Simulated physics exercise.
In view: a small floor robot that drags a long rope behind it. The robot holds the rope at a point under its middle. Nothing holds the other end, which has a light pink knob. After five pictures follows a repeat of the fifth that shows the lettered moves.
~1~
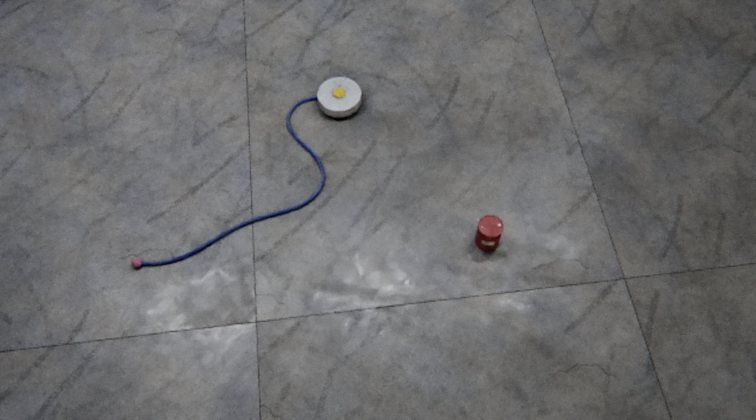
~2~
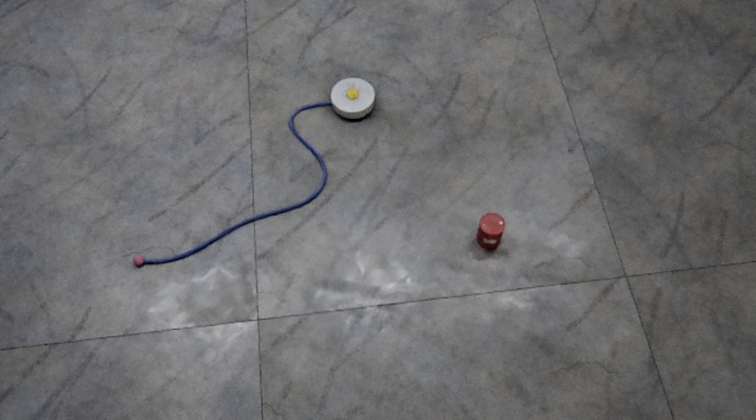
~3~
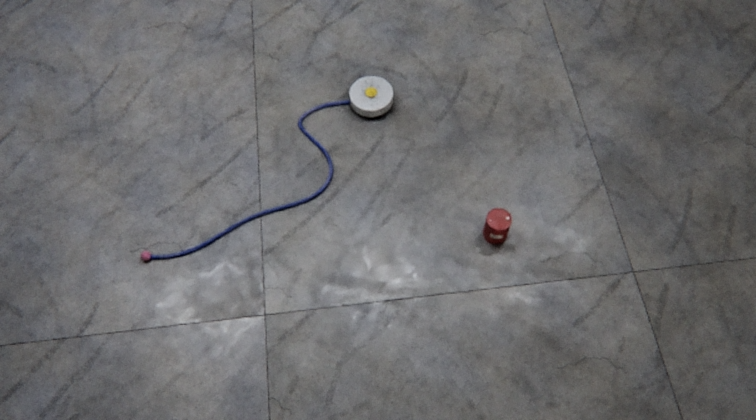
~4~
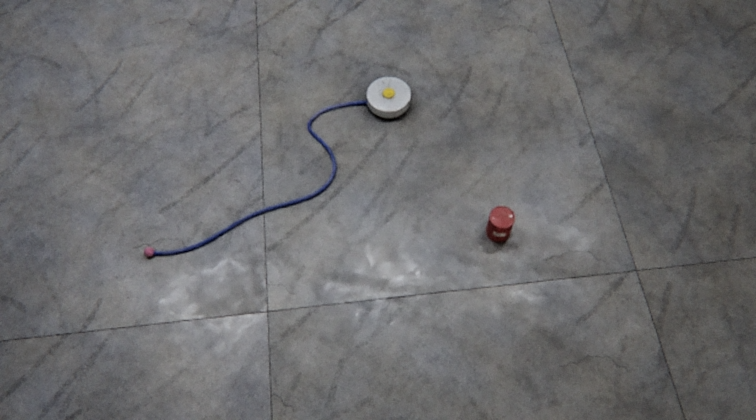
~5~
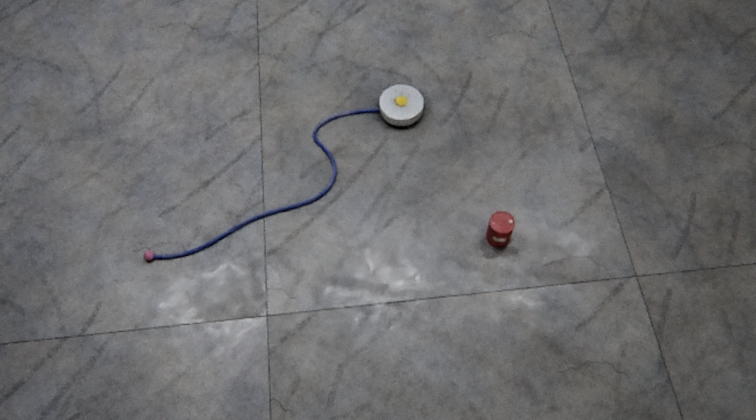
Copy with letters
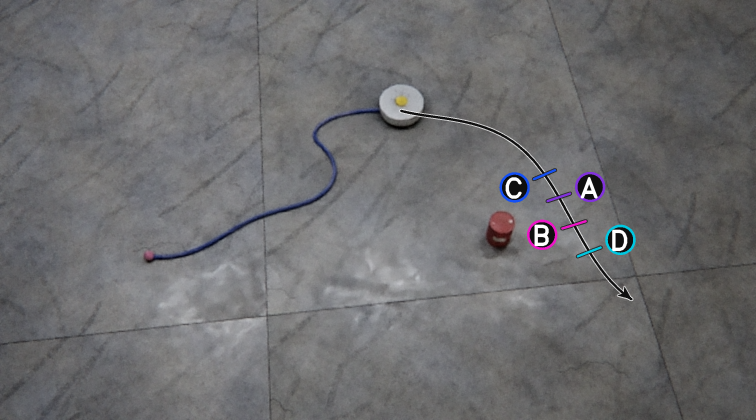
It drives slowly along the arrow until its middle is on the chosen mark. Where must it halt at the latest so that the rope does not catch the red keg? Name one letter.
No farther than D.
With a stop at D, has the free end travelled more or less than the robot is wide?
By then, more.
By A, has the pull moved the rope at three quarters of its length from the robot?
By then, yes.
On the marked copy, A at (559, 197); B at (574, 225); C at (545, 175); D at (589, 252); the route from (401, 111) via (538, 166) to (631, 299).
With D. Early on, robot (488, 123), middle of the rope (321, 185), free end (151, 256).
Further on, robot (553, 181), middle of the rope (369, 182), free end (196, 243).
At the end, robot (592, 248), middle of the rope (405, 199), free end (226, 230); nothing has been touched.
As for the rest, A is safe but short; B is safe but short; C is safe but short.
